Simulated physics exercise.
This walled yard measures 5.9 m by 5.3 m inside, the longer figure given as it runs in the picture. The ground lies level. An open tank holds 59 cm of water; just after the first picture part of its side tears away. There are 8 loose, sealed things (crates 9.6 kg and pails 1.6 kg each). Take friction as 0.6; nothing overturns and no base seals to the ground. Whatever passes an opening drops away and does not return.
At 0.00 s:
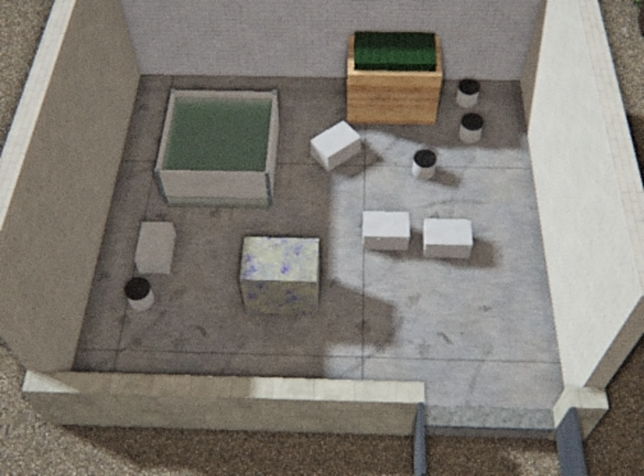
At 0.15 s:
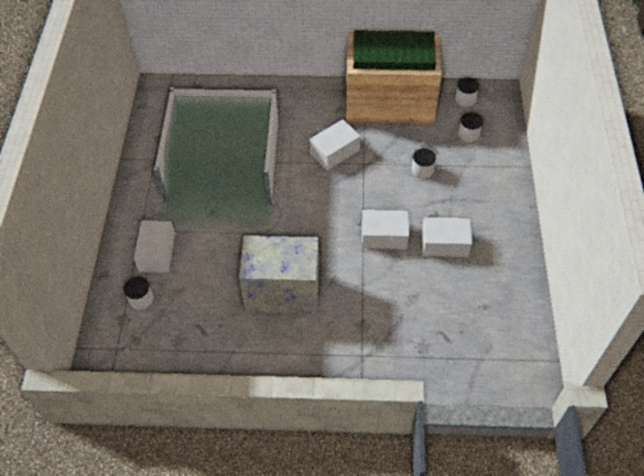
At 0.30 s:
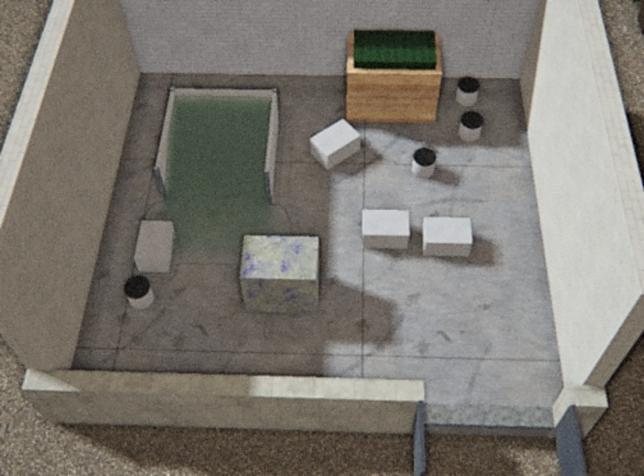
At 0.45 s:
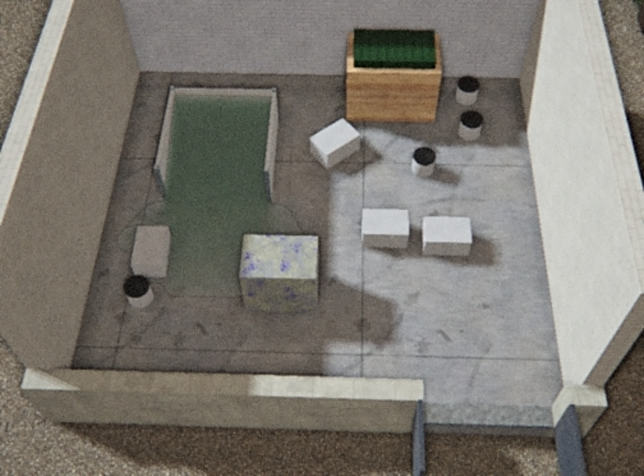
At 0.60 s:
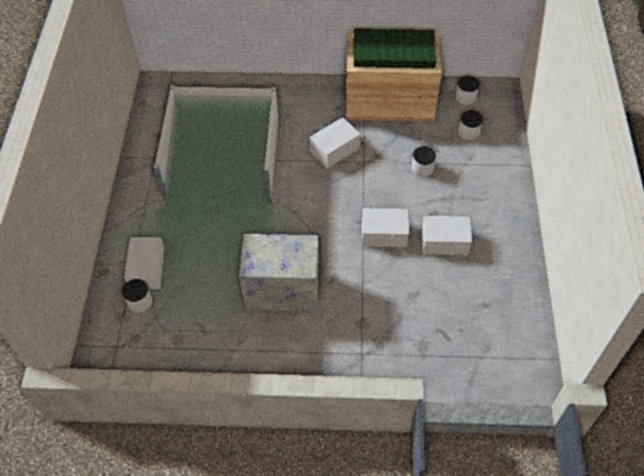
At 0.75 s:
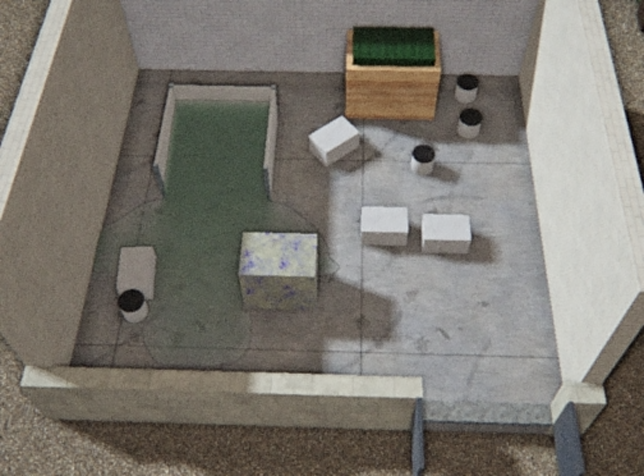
Green water spreads from an open tank across the yard and shifts a crate and pail.
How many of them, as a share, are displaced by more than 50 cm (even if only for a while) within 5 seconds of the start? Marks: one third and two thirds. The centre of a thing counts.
That comes to between one and two thirds.
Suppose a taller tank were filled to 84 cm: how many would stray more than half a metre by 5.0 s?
Then 5.
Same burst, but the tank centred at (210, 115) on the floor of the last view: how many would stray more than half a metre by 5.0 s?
Then 2.
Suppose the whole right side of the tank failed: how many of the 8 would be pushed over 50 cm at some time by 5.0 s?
Then 6.
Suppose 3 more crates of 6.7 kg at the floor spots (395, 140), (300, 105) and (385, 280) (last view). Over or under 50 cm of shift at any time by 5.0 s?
In turn: Under, short of it, past it.
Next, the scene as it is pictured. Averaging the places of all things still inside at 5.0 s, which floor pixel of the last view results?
Around (368, 173).
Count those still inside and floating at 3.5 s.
At that moment 2.
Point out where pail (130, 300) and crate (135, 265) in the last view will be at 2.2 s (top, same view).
Near (75, 349) and (89, 310).
After 1.1 s 2 of 8 are over 50 cm from their spots; 0 afloat.
After 2.2 s 2 of 8 are over 50 cm from their spots; 2 afloat.
After 3.5 s 1 of 8 are over 50 cm from their spots; 2 afloat.
After 5.0 s 3 of 8 are over 50 cm from their spots, and 3 have been at some point; 2 afloat.
